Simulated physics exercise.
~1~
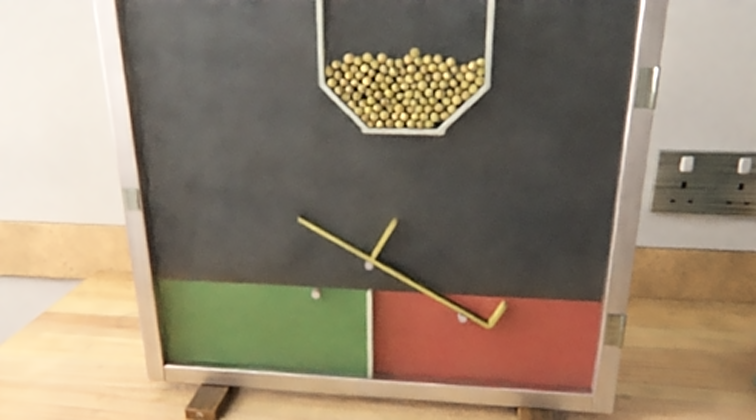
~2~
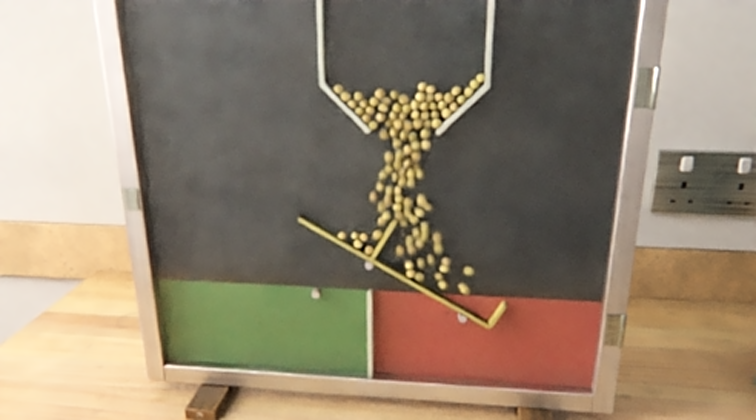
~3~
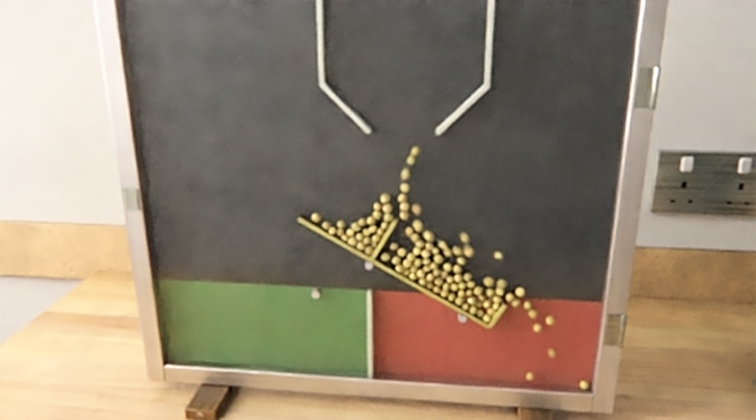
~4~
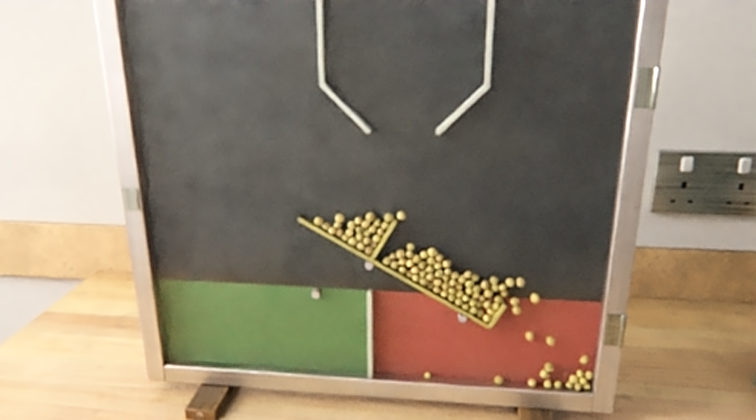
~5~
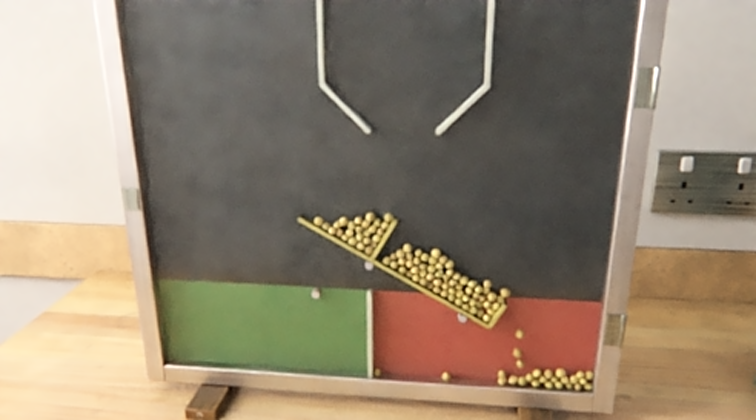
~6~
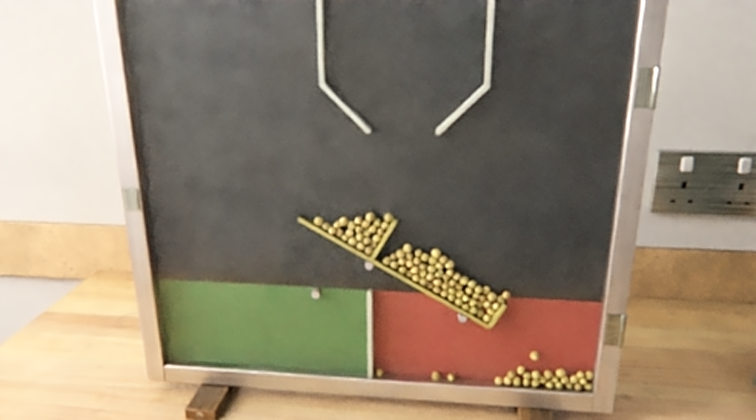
On a wooden tabletop, beans dropping from a hopper onto a tilted tray, most staying there, some spilling into the red bin.
